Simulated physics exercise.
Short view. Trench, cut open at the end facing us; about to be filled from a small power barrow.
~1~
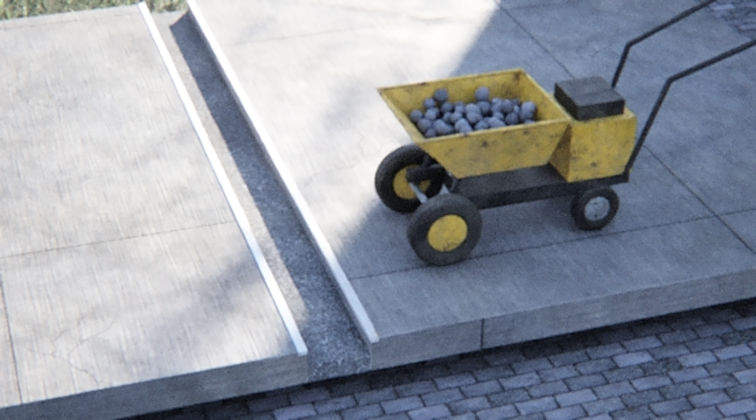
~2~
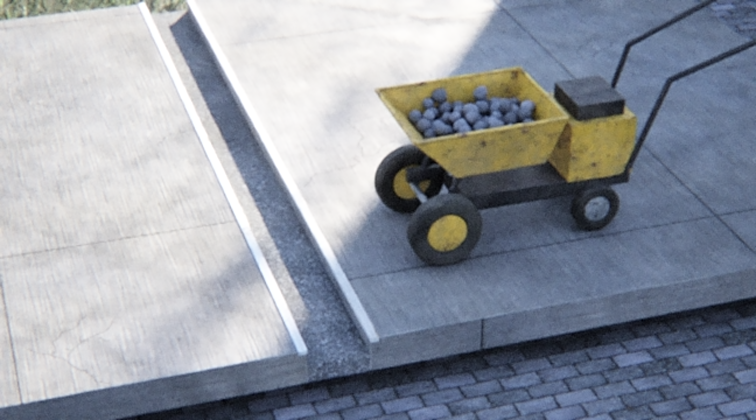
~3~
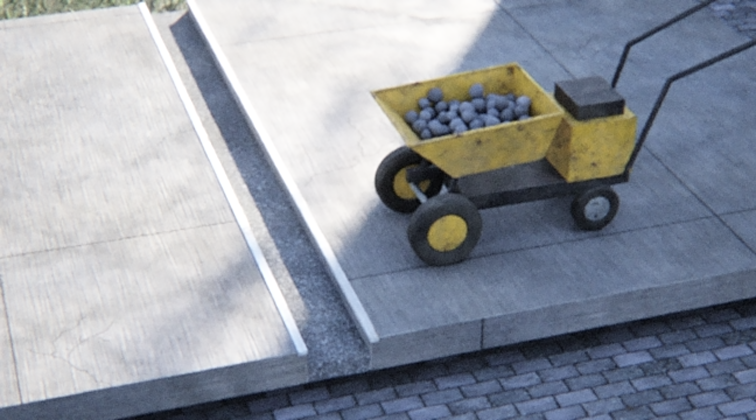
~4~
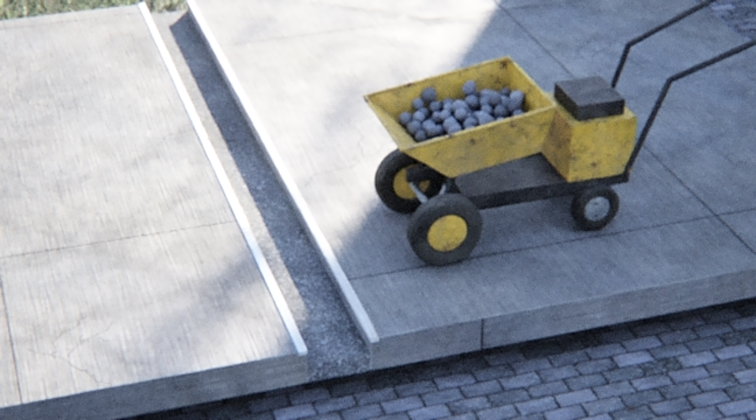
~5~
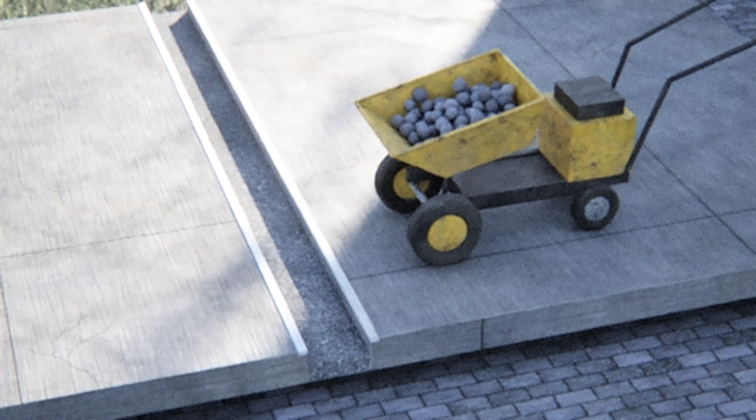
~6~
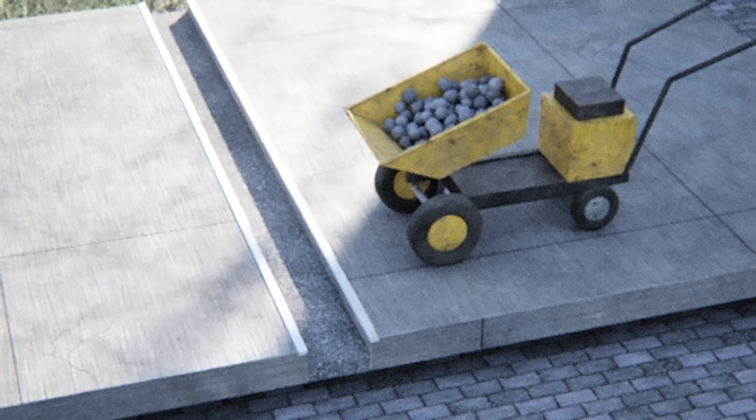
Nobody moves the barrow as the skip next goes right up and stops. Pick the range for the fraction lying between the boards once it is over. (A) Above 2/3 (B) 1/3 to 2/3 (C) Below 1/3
Above 2/3 (A).
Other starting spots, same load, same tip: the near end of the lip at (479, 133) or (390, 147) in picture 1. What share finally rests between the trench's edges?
In turn 40 and 60 in a hundred.
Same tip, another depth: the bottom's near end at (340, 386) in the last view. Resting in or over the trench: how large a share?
Something like 100 %.
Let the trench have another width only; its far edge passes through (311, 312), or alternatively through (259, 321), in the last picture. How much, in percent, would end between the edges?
Roughly 60 % first, 100 % second.
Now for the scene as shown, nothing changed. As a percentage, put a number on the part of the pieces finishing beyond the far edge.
Near 10 %.
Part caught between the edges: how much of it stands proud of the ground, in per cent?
Around 40 in a hundred.
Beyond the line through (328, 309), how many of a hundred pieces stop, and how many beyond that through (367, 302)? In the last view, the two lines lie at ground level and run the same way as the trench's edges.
Close to 60 and 100 per cent respectively.
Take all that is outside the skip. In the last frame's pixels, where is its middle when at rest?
(292, 258).
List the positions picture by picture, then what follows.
In the first frame, lip of the skip (417, 143), level; top of the load (473, 118), round cobbles; first edge of the trench (356, 303); far edge (287, 316), the trench over half as wide as the skip, and shallow for its width.
In the second frame, lip of the skip (415, 143), level; top of the load (497, 117).
In the third frame, lip of the skip (410, 146), tipped barely; top of the load (493, 115).
In the fourth frame, lip of the skip (403, 150), tipped a little; top of the load (487, 111).
In the fifth frame, lip of the skip (393, 156), tipped a little; top of the load (478, 107).
In the sixth frame, lip of the skip (383, 164), tipped clearly; top of the load (484, 93); first edge of the trench (356, 303); far edge (287, 316).
Just after the last frame, skip tipped steeply; every one in the skip.
A moment on, skip tipped right over; roughly half in the skip; roughly half in or heaped over the trench; just a few beyond it.
Further on, skip tipped right over; just a few in the skip; the larger part in or heaped over the trench; about a tenth beyond it.
When it is over, skip tipped right over; just a few in the skip; the larger part in or heaped over the trench; about a tenth beyond it.
